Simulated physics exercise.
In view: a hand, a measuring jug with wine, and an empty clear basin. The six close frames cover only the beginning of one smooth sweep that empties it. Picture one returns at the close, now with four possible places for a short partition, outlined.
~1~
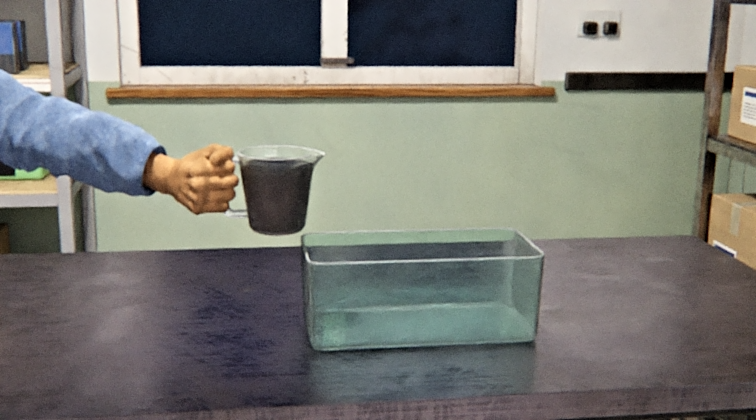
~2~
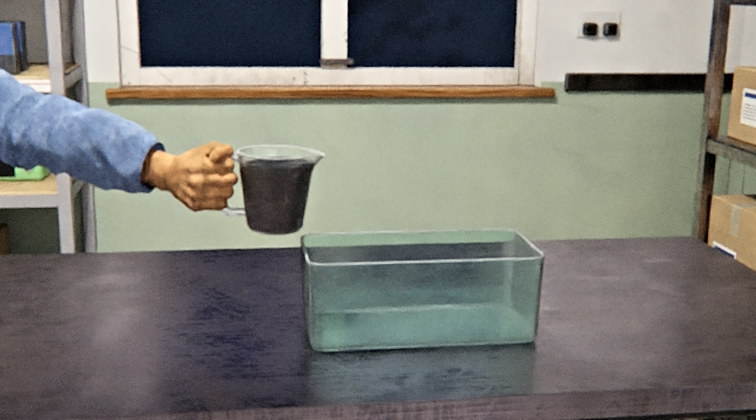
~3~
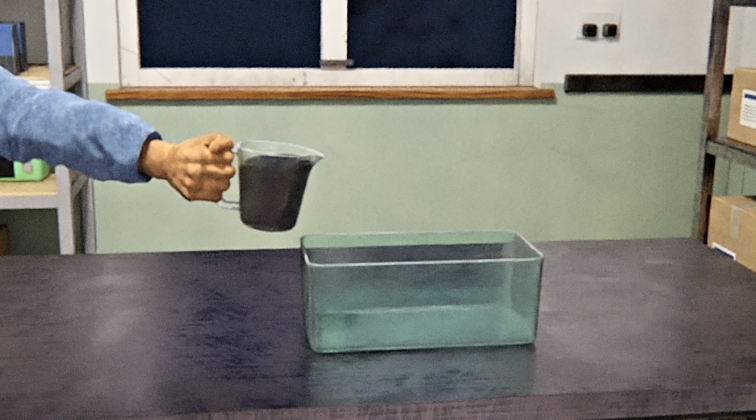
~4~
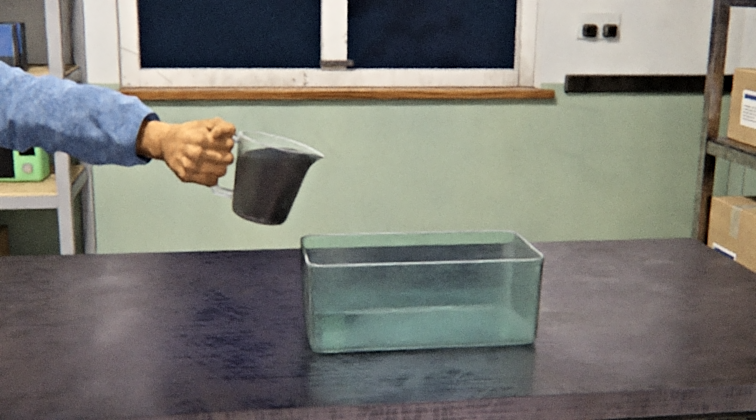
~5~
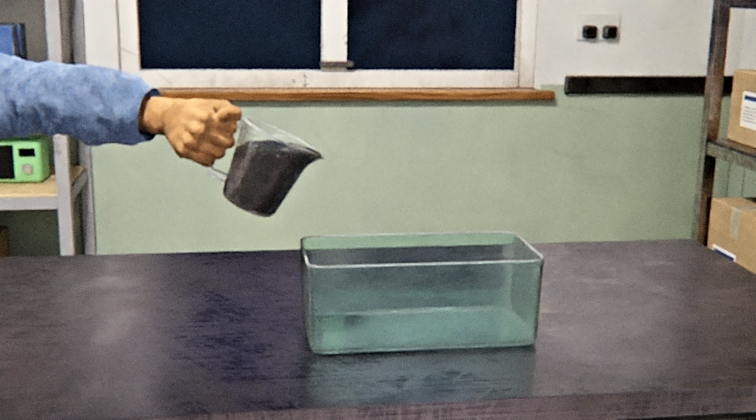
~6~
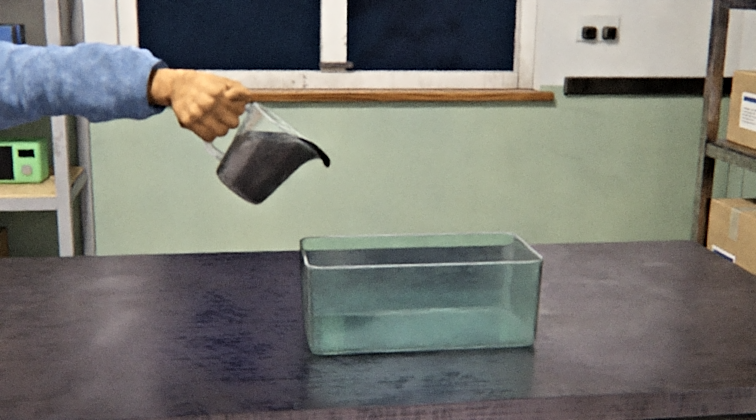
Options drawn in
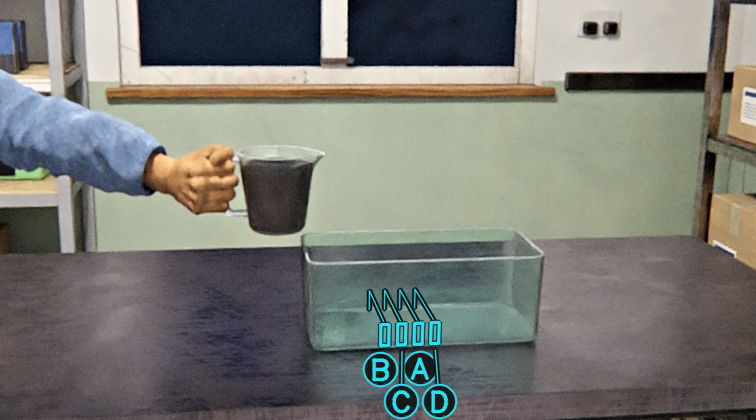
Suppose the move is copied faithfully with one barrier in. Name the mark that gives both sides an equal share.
Slot A.
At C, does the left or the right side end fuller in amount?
More ends on the right.
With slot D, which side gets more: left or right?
The left one.
On the marked copy, A at (418, 350); B at (385, 351); C at (402, 351); D at (435, 349).
Choosing A, about 55 % ends left of the wall and 43 % right of it.
Choosing B, about 10 % ends left of the wall and 88 % right of it.
Choosing C, about 19 % ends left of the wall and 80 % right of it.
Choosing D, about 80 % ends left of the wall and 13 % right of it; 6 % is lost outside.
